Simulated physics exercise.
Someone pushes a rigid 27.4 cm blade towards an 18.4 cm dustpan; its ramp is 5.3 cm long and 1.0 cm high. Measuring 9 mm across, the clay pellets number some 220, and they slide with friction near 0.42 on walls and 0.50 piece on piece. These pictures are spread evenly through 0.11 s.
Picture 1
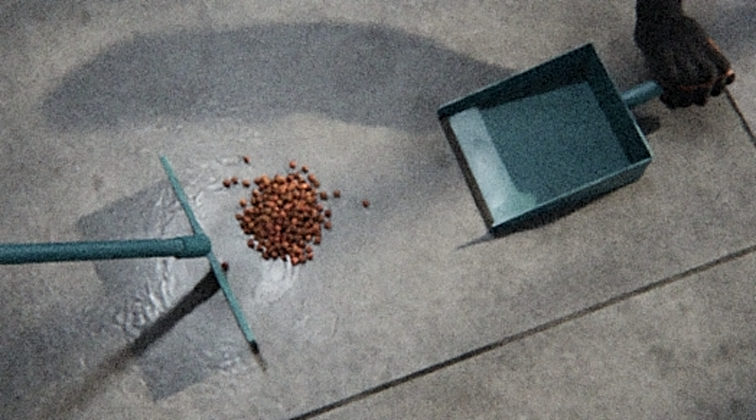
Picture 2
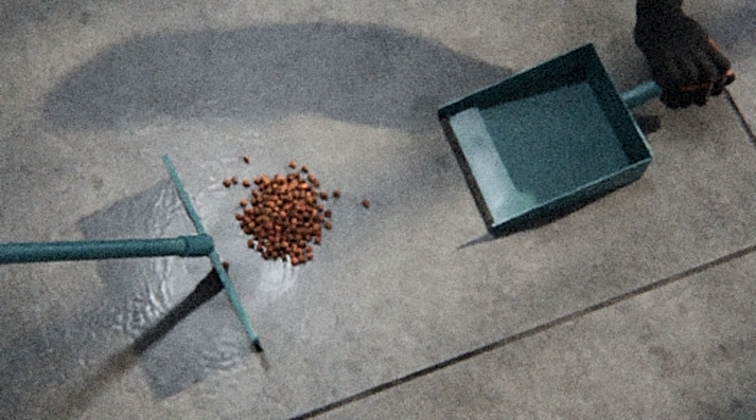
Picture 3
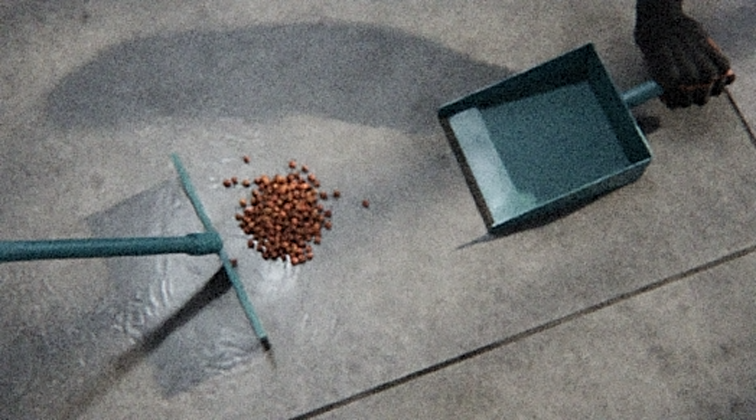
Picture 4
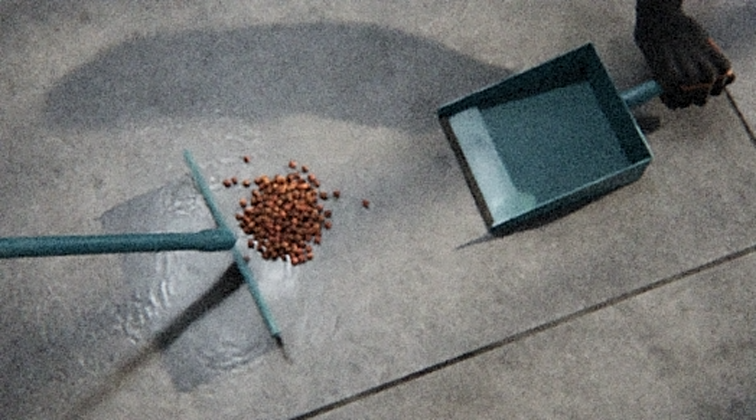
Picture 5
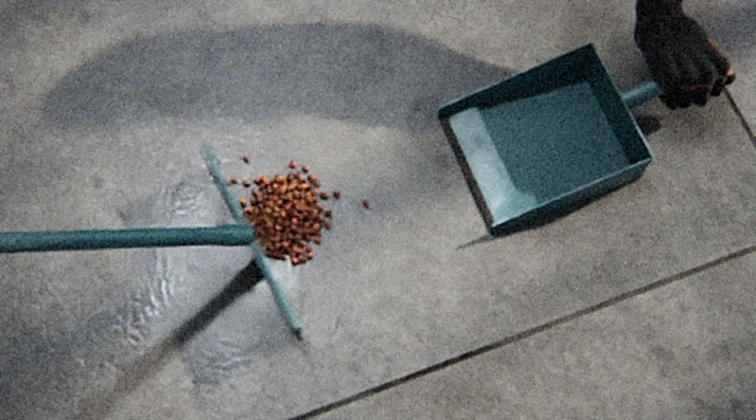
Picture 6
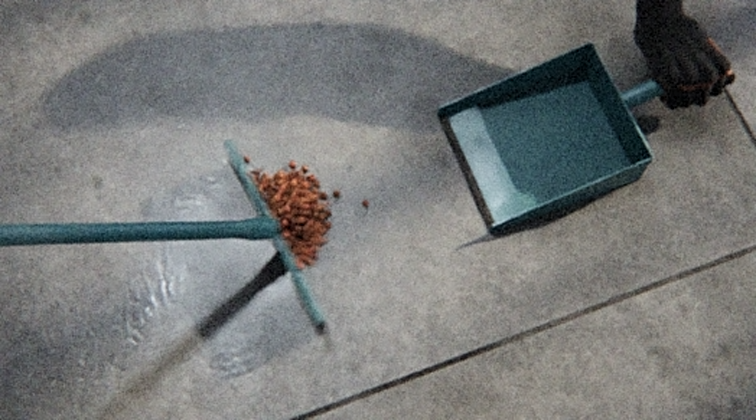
A teal blade on a pole sliding right across wet concrete, pressing into a pile of reddish-brown pellets while a hand holds a dustpan.
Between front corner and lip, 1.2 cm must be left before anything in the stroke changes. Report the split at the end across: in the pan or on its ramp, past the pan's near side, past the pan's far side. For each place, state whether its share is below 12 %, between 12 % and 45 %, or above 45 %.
In the end pan: It will be a large share; near side: It will be a small share; far side: It will be a moderate share.
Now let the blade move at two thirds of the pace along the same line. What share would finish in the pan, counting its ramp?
In that case close to 55 per cent.
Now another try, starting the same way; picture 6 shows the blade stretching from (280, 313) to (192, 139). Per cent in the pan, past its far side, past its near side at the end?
Pan: 25, far side: 60, near side: 0.
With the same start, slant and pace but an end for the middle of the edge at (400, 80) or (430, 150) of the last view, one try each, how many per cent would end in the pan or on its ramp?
About 35 % and 55 %.
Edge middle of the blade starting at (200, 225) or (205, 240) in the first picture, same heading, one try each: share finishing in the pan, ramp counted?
Roughly 65 % and 65 %.
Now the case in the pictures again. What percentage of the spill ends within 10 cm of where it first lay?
Roughly 0 in a hundred.
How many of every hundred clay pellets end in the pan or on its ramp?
About 65 per cent.
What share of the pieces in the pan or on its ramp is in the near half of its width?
Roughly 50 in a hundred.
Then, 0.10 s after the last picture, middle of the blade 12 cm from the lip; 0 % over the lip, far side 15 %, near side 0 %.
Then, 0.16 s after the last picture, middle of the blade 5 cm from the lip; 5 % over the lip, far side 20 %, near side 5 %.
Then, 0.36 s after the last picture, middle of the blade 3 cm from the lip; 65 % over the lip, far side 25 %, near side 5 %.
In the end, pan 65 %, near side 5 %, far side 25 %, in front of the lip or behind the blade 5 %.
